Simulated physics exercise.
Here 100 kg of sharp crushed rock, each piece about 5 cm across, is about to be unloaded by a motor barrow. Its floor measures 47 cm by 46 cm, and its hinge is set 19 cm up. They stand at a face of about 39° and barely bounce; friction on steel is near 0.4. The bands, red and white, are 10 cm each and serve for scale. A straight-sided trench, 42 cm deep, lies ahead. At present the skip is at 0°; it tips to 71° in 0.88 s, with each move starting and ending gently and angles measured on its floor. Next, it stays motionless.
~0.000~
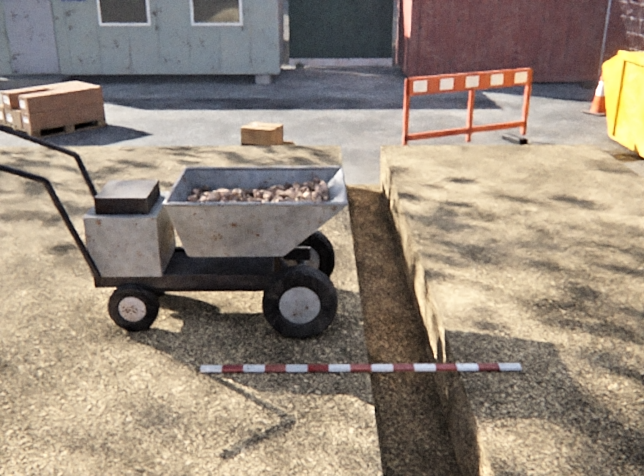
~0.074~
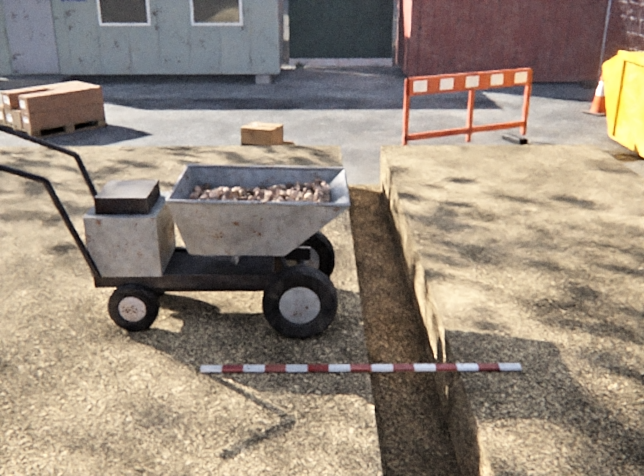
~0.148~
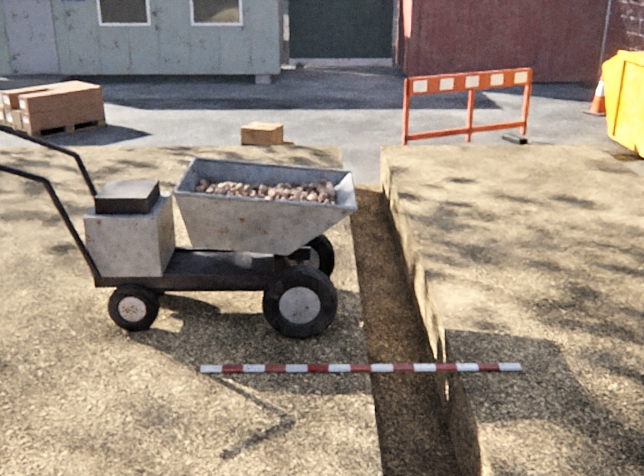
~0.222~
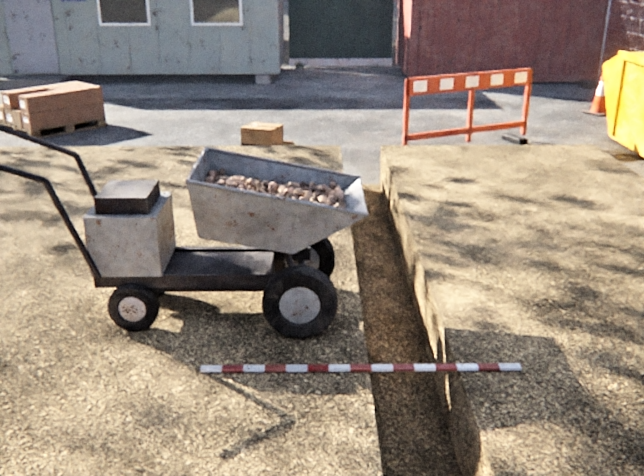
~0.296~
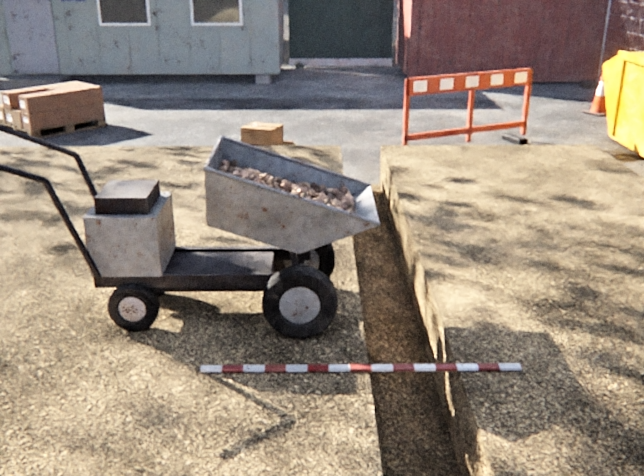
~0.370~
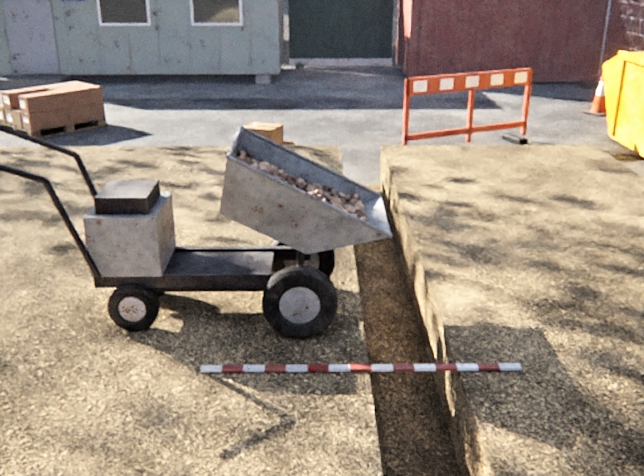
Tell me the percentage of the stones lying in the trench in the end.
Close to 58 %.
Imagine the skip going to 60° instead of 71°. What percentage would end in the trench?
Some 55 in a hundred, I'd say.
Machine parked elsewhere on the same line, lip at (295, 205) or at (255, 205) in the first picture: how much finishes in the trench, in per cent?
It'd be around 100 per cent and after that around 70 per cent.
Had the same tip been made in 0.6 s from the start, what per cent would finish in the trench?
Near 45 per cent.
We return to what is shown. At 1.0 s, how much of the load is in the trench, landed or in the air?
By that moment, roughly 20 per cent of the load.
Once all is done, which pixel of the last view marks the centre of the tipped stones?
I'd put it close to (430, 356).
After 0.7 s the floor is at 60°; 100 % in the skip; the foremost stones are at (408, 261).
After 1.0 s the floor is at 71°; 67 % in the skip, 21 % in the trench, 12 % past the trench; the foremost stones are at (469, 312).
After 1.3 s the floor is at 71°; 16 % in the skip, 42 % in the trench, 43 % past the trench; the foremost stones are at (566, 308).
After 3.3 s the floor is at 71°; 0 % in the skip, 58 % in the trench, 42 % past the trench; the foremost stones are at (616, 315).
